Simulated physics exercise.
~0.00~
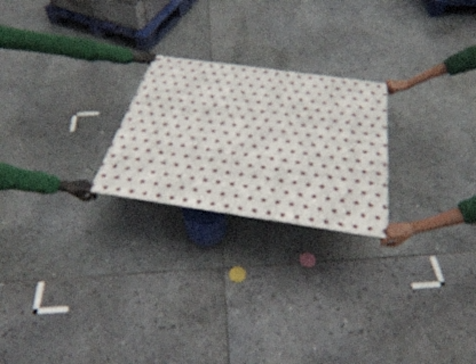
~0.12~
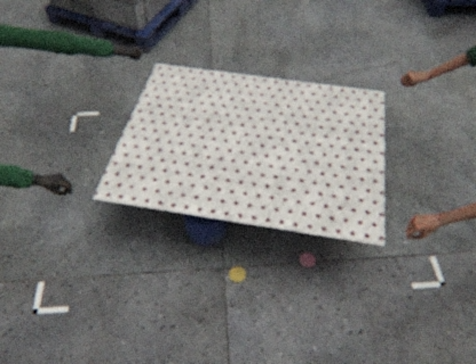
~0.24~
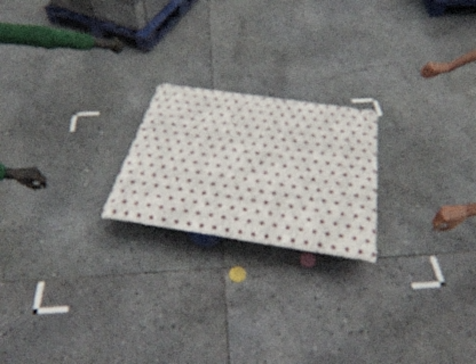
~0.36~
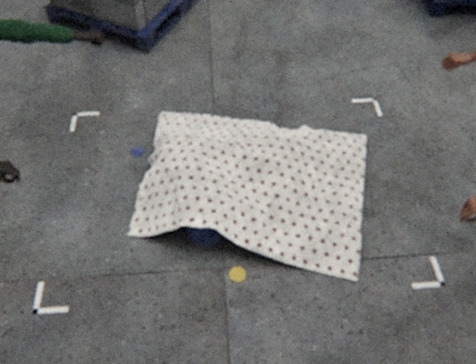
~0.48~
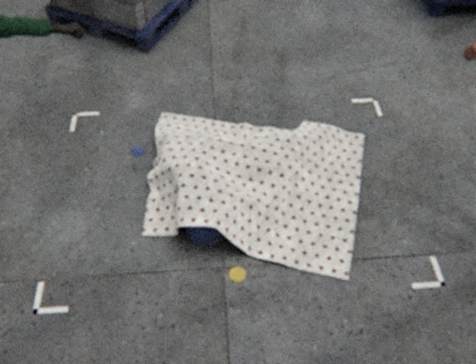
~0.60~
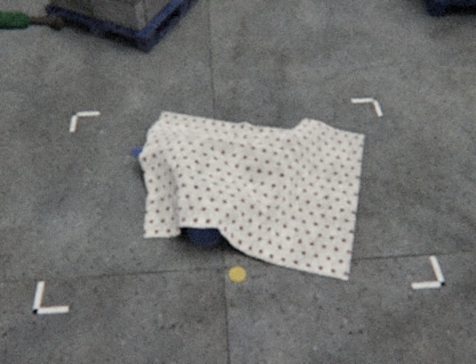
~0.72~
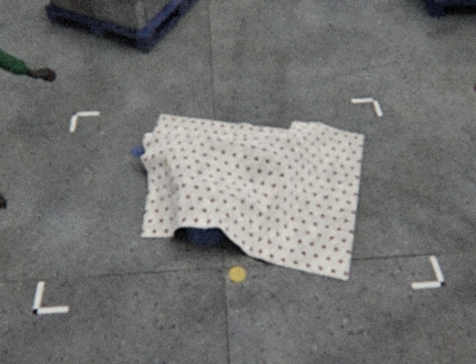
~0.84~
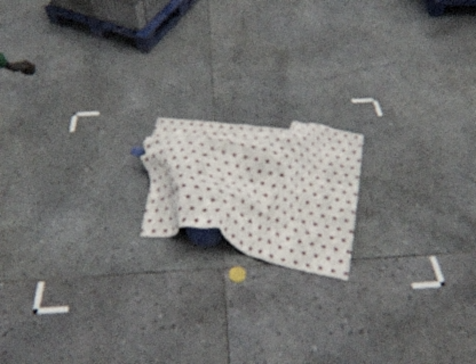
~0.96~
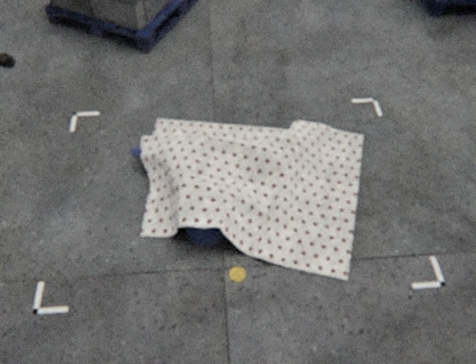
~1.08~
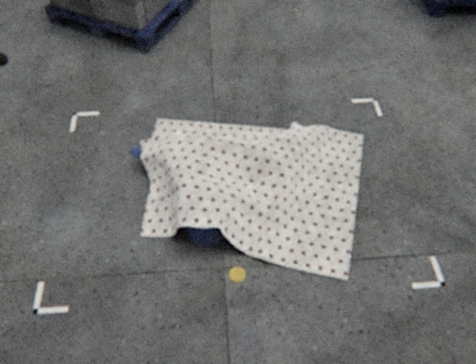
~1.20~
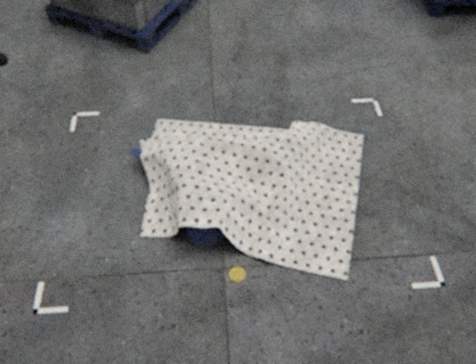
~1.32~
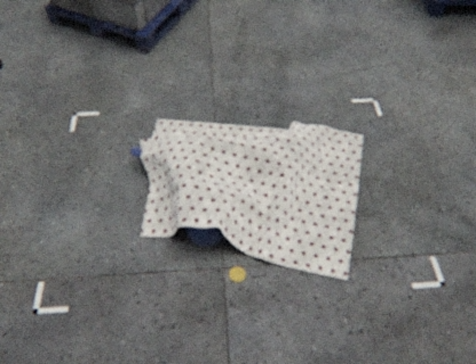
A white dust sheet with dark dots is held flat by four hands, two green-sleeved arms at the left and two at the right, over a grey site floor seen from above at an angle. A blue bin sits beneath it, with a yellow saucer and a pink plate just in front, white corner marks around them and pallets behind. The hands let go and draw back as the sheet drops, hiding the pink plate. It crumples over the bin, its left side folding inward and uncovering a blue coaster. The sheet settles rumpled, the yellow saucer still in the open.
